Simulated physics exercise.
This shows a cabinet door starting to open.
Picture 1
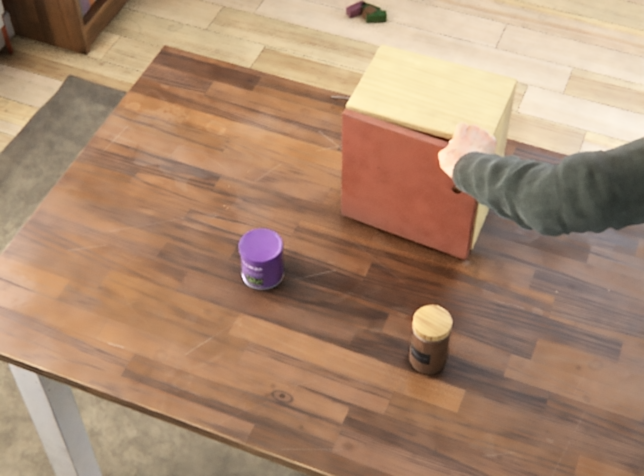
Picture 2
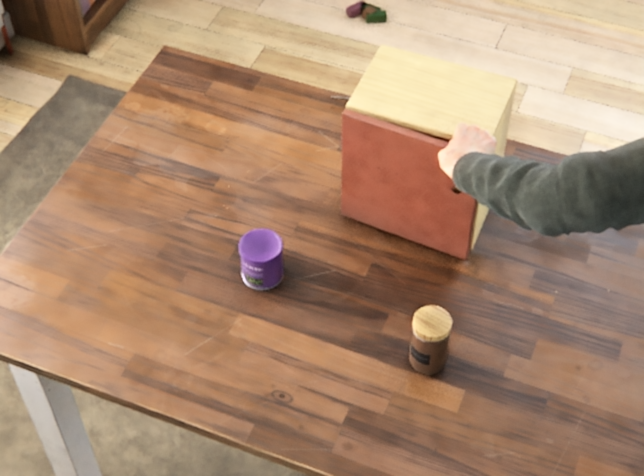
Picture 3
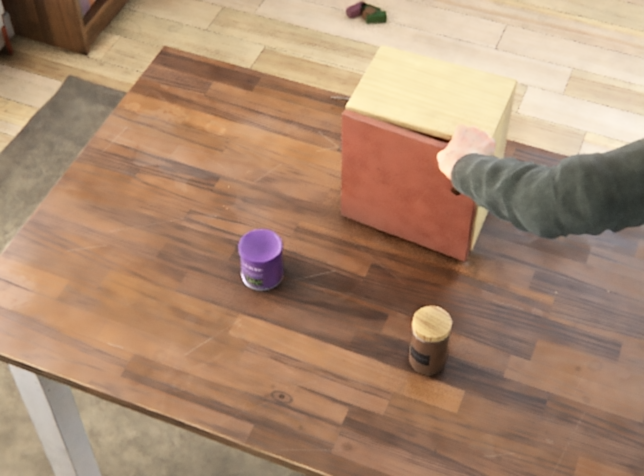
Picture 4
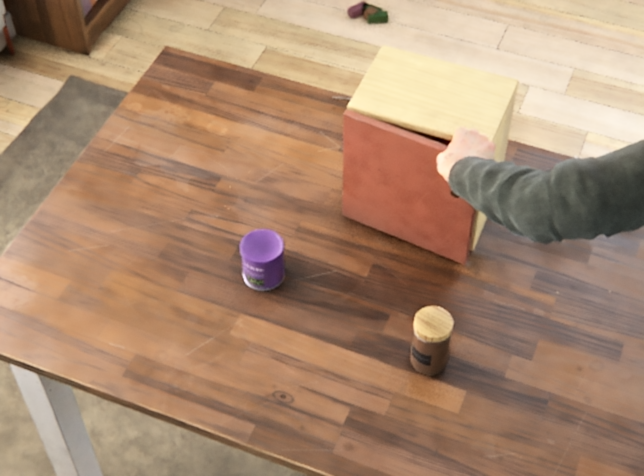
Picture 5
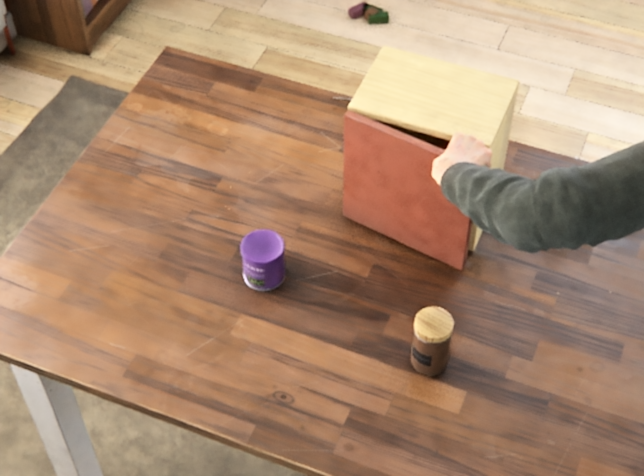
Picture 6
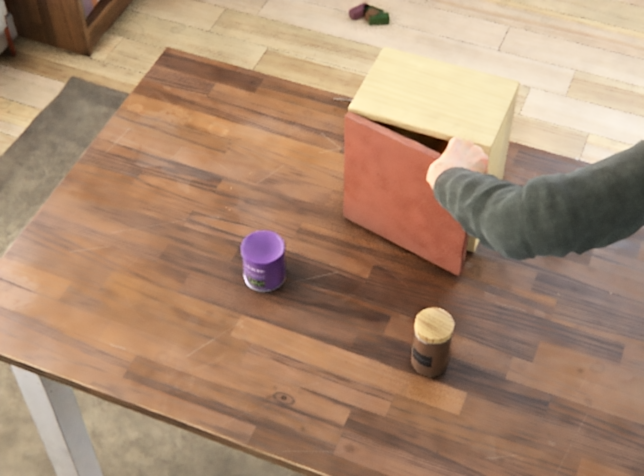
At the start, a hand in a dark grey sleeve holds the edge of a nearly closed reddish door on a pale wooden cabinet, on a table with a purple pot and a brown jar. The hand then pulls the door slightly outward, opening a narrow dark gap, while the pot and jar stay still.
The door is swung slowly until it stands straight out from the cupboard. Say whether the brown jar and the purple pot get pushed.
As it turns out, the brown jar stays untouched and the purple pot stays untouched.
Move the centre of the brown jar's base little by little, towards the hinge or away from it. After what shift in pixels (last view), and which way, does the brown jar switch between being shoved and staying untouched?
Some 36 pixels, up.
Then, 0.68 s later than the last frame, door 36° open; brown jar at rest near (432, 343); purple pot at rest near (264, 262).
Then, 1.52 s later than the last frame, door 66° open; brown jar at rest near (432, 343); purple pot at rest near (264, 262).
Then, 2.22 s later than the last frame, door 89° open; brown jar at rest near (432, 342); purple pot at rest near (264, 261).
When it is over, the brown jar remains where it is, near (432, 342); the purple pot remains where it is, near (264, 261).
